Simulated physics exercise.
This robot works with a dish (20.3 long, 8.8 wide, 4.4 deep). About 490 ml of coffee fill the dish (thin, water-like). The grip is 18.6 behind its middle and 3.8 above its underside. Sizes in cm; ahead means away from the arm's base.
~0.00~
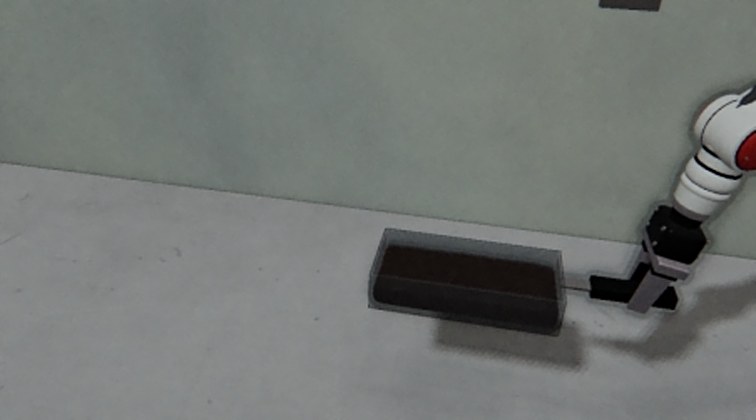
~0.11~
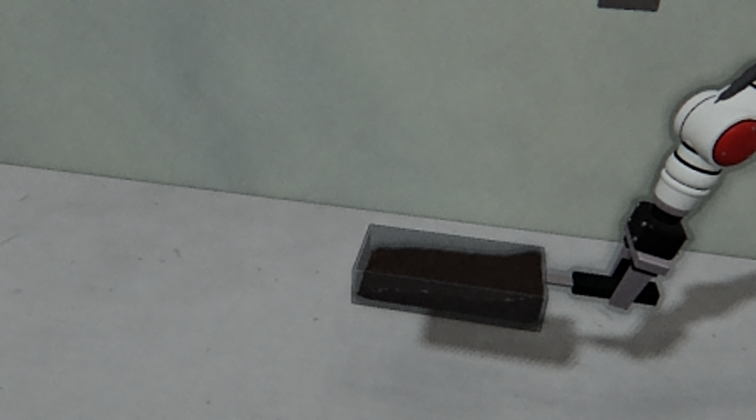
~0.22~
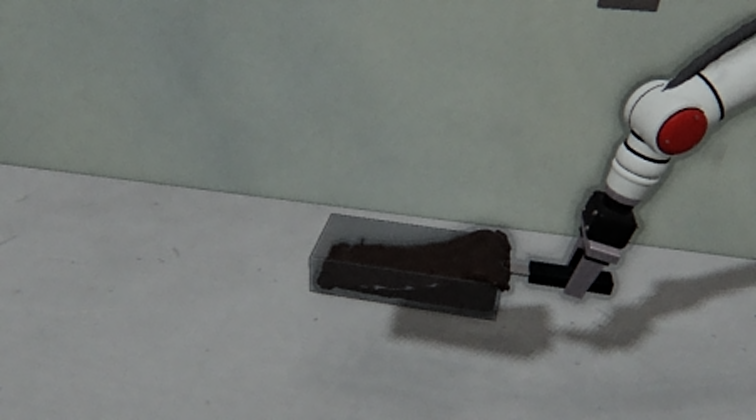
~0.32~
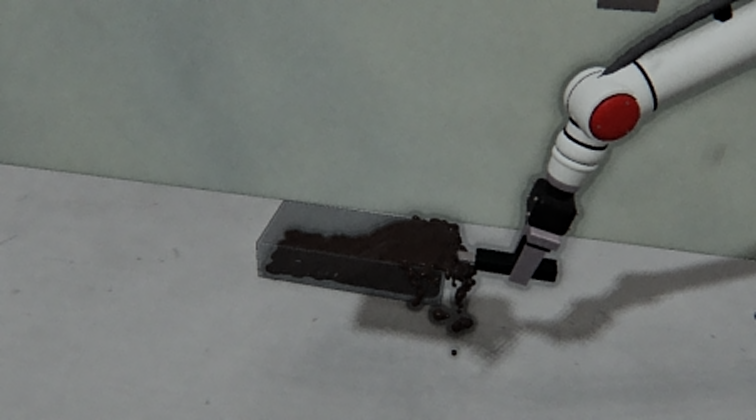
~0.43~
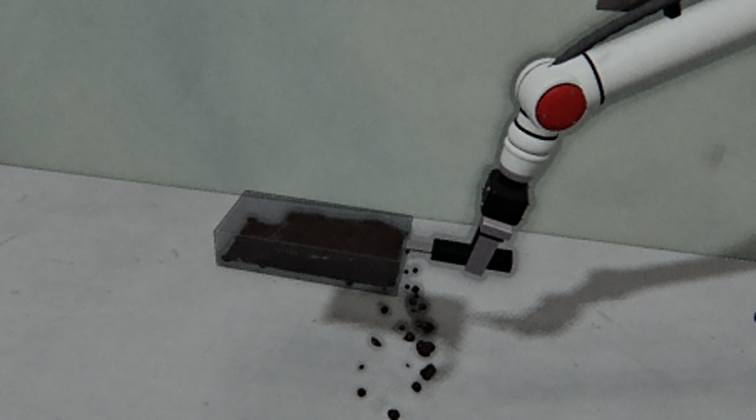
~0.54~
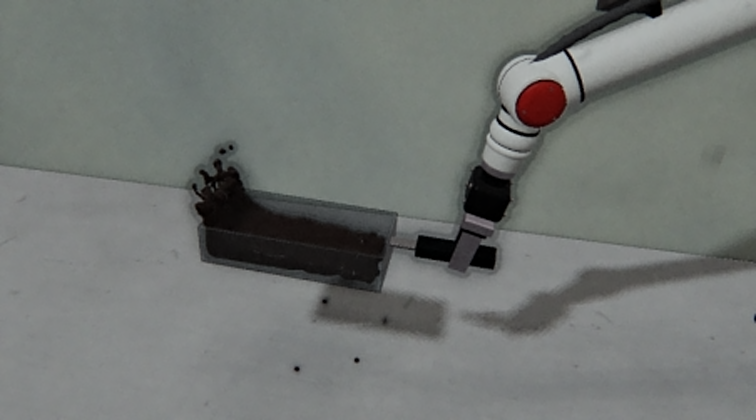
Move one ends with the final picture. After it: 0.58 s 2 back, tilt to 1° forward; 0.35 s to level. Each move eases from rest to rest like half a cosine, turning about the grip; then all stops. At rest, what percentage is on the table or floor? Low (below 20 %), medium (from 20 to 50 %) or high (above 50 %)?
Answer: Medium; from 20 to 50 % of the coffee finishes on the table or floor.
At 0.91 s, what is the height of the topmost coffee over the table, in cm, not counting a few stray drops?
About 21 cm.
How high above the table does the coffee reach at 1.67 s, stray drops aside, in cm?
Up to some 20 cm.
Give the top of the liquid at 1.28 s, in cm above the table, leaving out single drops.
Up to some 20 cm.
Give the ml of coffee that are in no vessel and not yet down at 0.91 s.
Some 5 ml.
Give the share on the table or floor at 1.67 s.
About 30 %.
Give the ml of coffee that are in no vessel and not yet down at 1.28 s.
Some 0 ml.
After 0.91 s, level, liquid up to 22 above the table; 355 ml in the dish, 125 ml on the table or floor, 5 ml in the air or running down outside.
After 1.28 s, level, liquid up to 21 above the table; 350 ml in the dish, 135 ml on the table or floor.
After 1.67 s, level, liquid up to 21 above the table; 350 ml in the dish, 135 ml on the table or floor.
After 2.47 s, level, liquid up to 21 above the table; 350 ml in the dish, 135 ml on the table or floor.
At rest, 350 ml in the dish, 135 ml on the table or floor. That is 28 % on the table or floor.
